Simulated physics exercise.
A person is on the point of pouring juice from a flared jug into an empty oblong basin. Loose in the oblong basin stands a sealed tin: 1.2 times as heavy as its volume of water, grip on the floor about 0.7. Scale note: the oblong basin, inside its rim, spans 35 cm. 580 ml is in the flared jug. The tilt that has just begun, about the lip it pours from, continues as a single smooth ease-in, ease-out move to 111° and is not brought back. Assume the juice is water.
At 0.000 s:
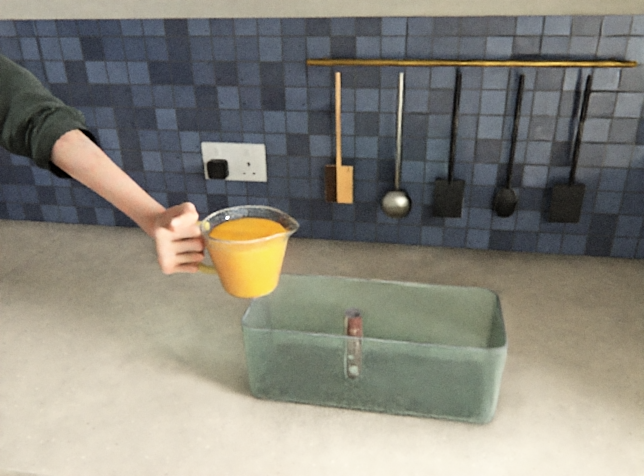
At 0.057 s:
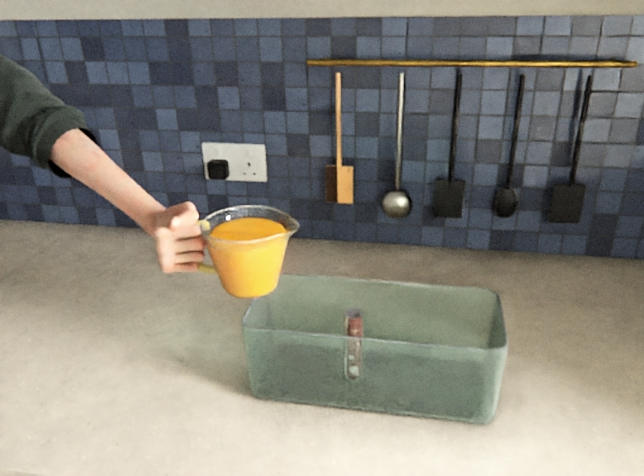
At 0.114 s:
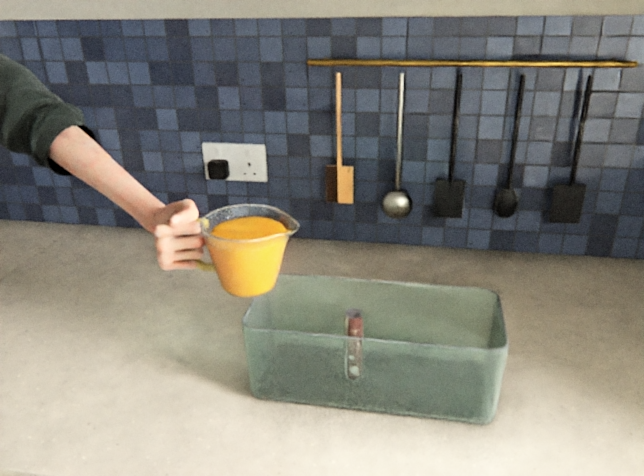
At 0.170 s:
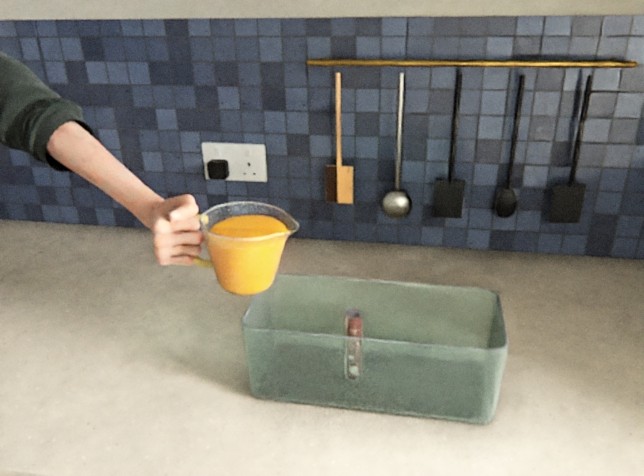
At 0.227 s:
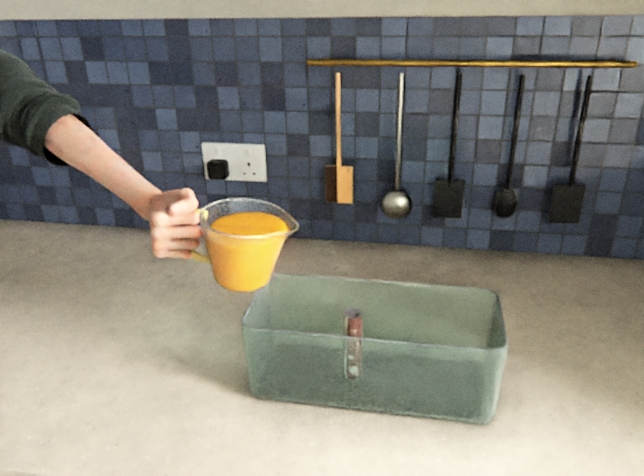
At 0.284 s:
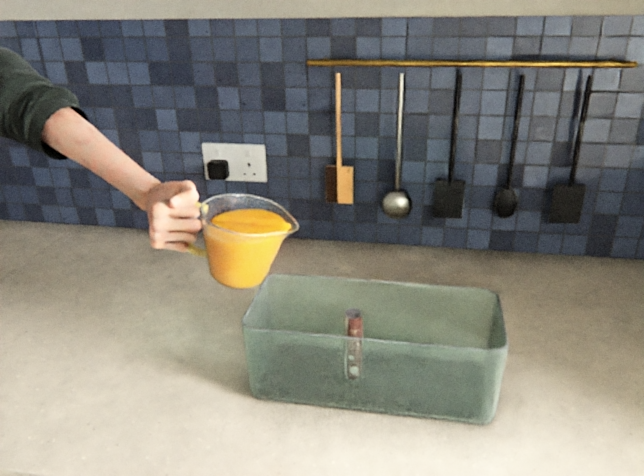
A hand reaching in from the left, its arm in a dark green sleeve, holds a clear jug of orange liquid almost still, then gradually tilts it slightly rightward. Below and to the right, an empty grey-green oblong basin sits on a pale kitchen counter, seen from slightly above by a still camera. Behind, five utensils hang from a rail on blue tiles, right of a white socket.
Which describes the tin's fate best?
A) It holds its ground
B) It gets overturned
(A) It holds its ground.
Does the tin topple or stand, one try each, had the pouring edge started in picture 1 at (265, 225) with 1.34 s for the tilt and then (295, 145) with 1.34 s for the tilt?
Run one: It tumbles. Run two: It does not tip.
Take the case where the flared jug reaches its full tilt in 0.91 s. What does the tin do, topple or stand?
In that case the tin stays vertical.
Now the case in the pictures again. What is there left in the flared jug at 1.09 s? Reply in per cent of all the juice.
I'd estimate some 7 per cent.
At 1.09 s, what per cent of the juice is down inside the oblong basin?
I'd say roughly 76 in a hundred of it.
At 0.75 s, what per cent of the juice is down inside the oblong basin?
Near 12 in a hundred.
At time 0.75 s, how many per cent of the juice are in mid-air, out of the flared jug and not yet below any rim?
Roughly 24 percent.
By 0.75 s the tilt is 66° and 65 per cent is still to pour; the tin stands where it began.
By 1.09 s the tilt is 102° and 7 per cent is still to pour; the tin stands where it began.
By 1.45 s the tilt is 111° and 0 per cent is still to pour; the tin stands where it began.
By 1.84 s the tilt is 111° and 0 per cent is still to pour; the tin stands where it began.
At rest the tin stands where it began.
